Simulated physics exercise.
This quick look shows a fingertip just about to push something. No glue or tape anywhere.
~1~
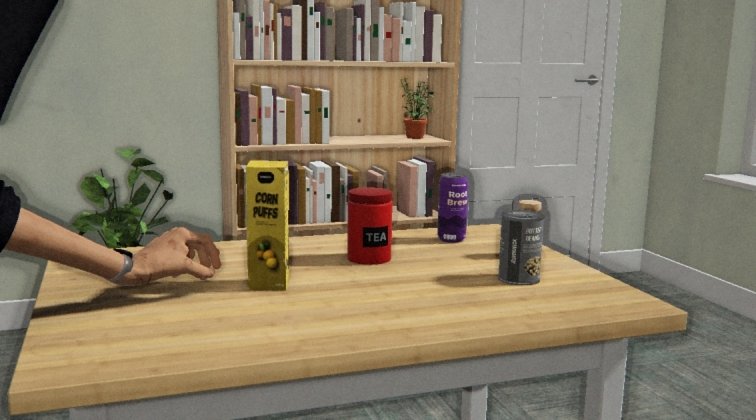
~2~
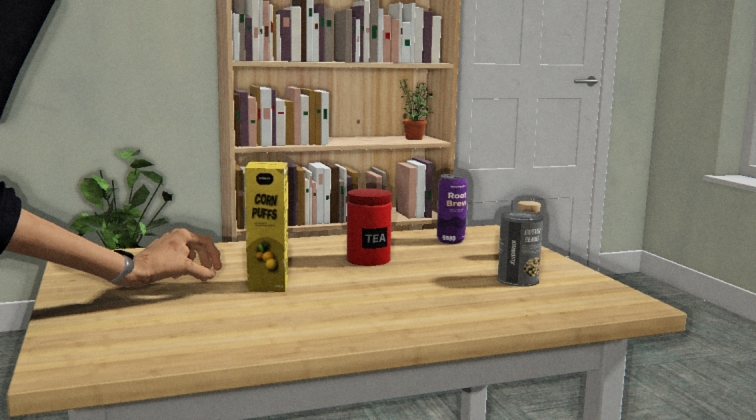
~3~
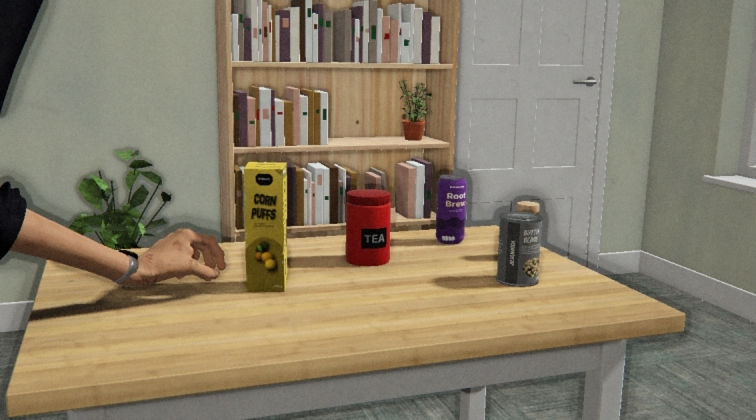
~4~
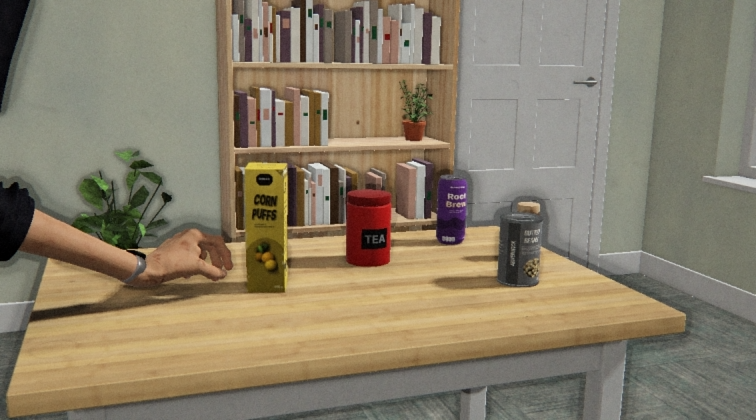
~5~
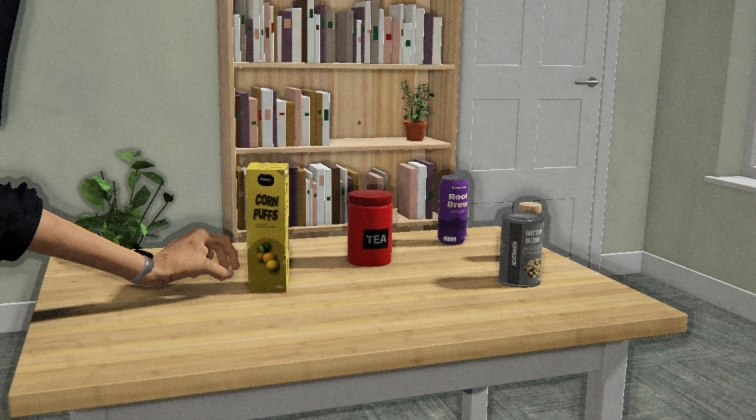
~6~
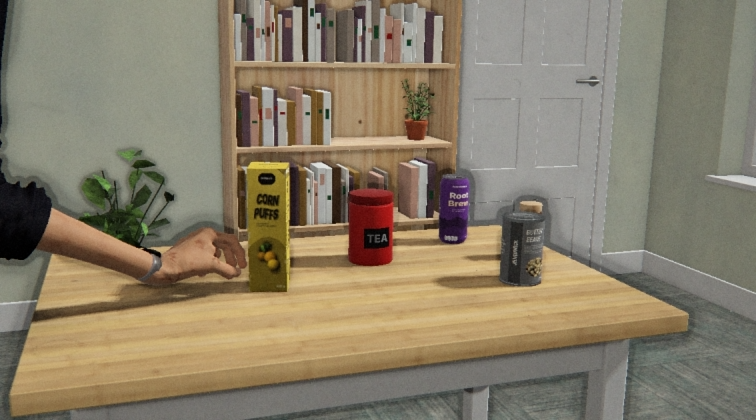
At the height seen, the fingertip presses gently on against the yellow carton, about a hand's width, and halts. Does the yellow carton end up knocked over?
No, it stays on its base.
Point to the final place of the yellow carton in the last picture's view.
Looks like it settles somewhere around (333, 226).
Then, 0.40 s after the last picture, yellow carton slid a little near (284, 226).
Then, 0.80 s after the last picture, yellow carton slid about its own width near (305, 226).
Then, 1.20 s after the last picture, yellow carton slid about its own width near (325, 225).
At rest, moved from the start, yellow carton. Seen from the same camera at the end, yellow carton near (334, 226).
